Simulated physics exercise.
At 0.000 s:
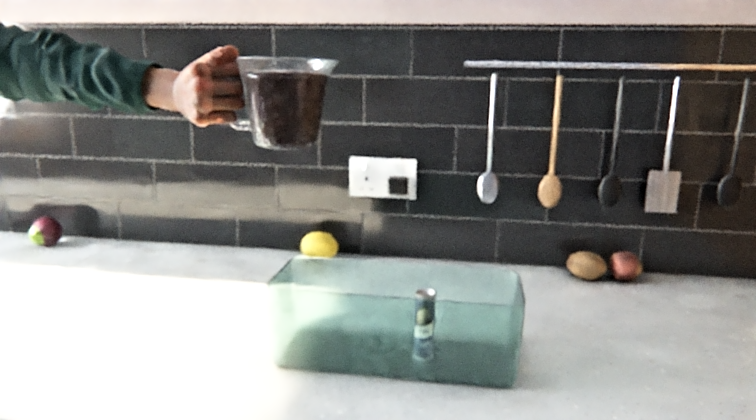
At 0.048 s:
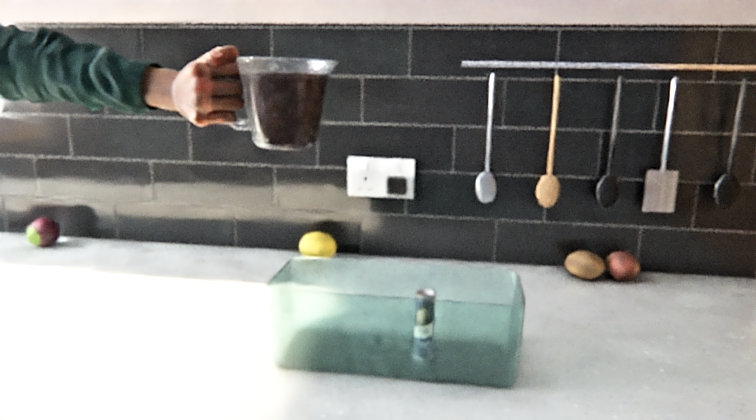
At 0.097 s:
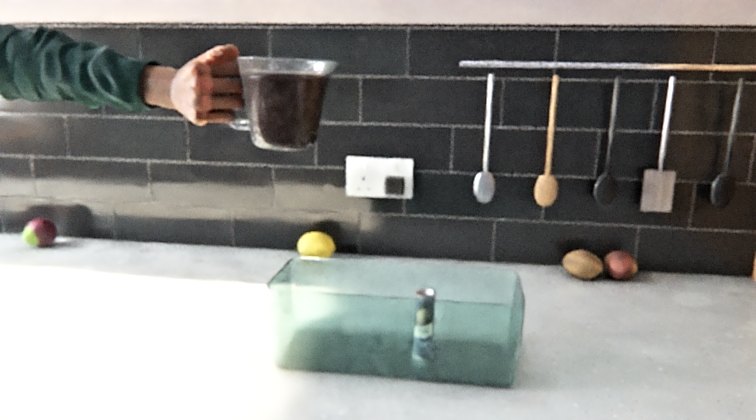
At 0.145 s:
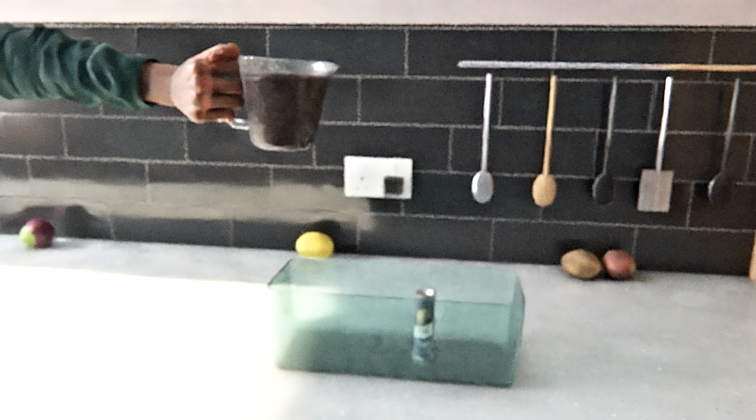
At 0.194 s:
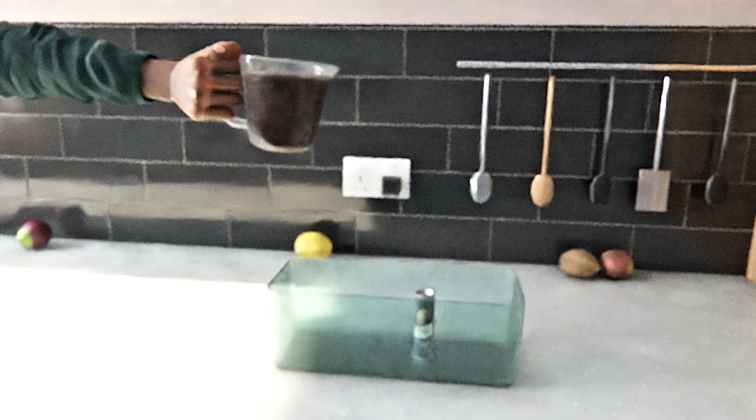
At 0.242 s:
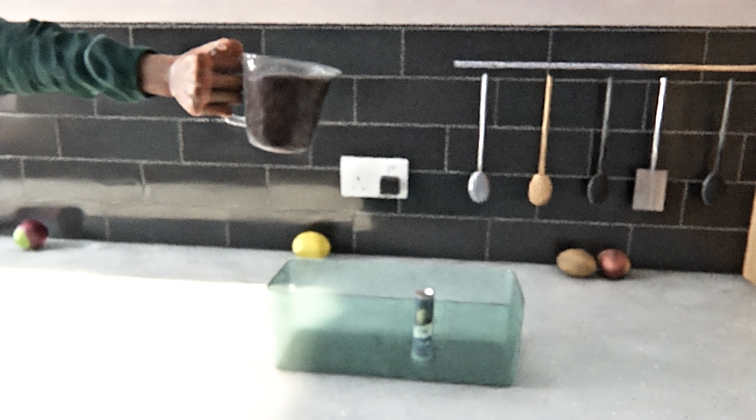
To begin with, a hand in a green sleeve holds a glass measuring jug of dark coffee upright above a greenish, see-through oblong basin with a small tin inside. The hand then slowly rolls the jug slightly rightwards, while the coffee stays inside and the basin remains still.
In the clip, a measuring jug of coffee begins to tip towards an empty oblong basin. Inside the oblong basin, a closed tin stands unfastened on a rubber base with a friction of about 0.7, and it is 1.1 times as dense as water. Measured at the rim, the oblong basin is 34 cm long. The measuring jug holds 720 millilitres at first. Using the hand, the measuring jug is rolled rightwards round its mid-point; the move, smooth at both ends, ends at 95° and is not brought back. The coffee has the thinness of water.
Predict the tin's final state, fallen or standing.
I predict it is fallen.
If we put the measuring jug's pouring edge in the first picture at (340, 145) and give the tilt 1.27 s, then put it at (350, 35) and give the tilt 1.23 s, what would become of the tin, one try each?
Try 1: Still standing; try 2: Tipped over.
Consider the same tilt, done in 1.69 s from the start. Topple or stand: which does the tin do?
It tumbles over, then.
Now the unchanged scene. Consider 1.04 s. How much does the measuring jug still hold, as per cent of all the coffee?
Around 28 in a hundred is still there.
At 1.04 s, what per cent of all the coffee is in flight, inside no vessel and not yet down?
I'd put it at about 30 per cent of the liquid.
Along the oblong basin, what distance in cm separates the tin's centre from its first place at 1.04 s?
About 2 cm.
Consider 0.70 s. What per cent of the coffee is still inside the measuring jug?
80 %.
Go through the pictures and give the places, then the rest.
It leans 0°; its right rim is at (338, 61); the coffee meets the walls at (247, 72) and (327, 73); the oblong basin's rim runs from (280, 272) to (521, 289); the tin's top is at (426, 296), in the first picture.
It leans 0°; its right rim is at (338, 62); the coffee meets the walls at (246, 72) and (327, 74), in the second picture.
It leans 1°; its right rim is at (338, 63); the coffee meets the walls at (247, 72) and (327, 75), in the third picture.
It leans 3°; its right rim is at (339, 66); the coffee meets the walls at (248, 73) and (328, 75), in the fourth picture.
It leans 5°; its right rim is at (341, 69); the coffee meets the walls at (248, 73) and (330, 77), in the fifth picture.
It leans 8°; its right rim is at (342, 72); the coffee meets the walls at (250, 74) and (331, 77), in the sixth picture.
By 0.70 s the tilt is 55° and 80 per cent is still to pour; the tin stands where it began.
By 1.04 s the tilt is 87° and 29 per cent is still to pour; the tin leans 17°.
By 1.39 s the tilt is 95° and 2 per cent is still to pour; the tin lies on its side.
By 1.77 s the tilt is 95° and 0 per cent is still to pour; the tin lies on its side.
At rest the tin lies on its side.
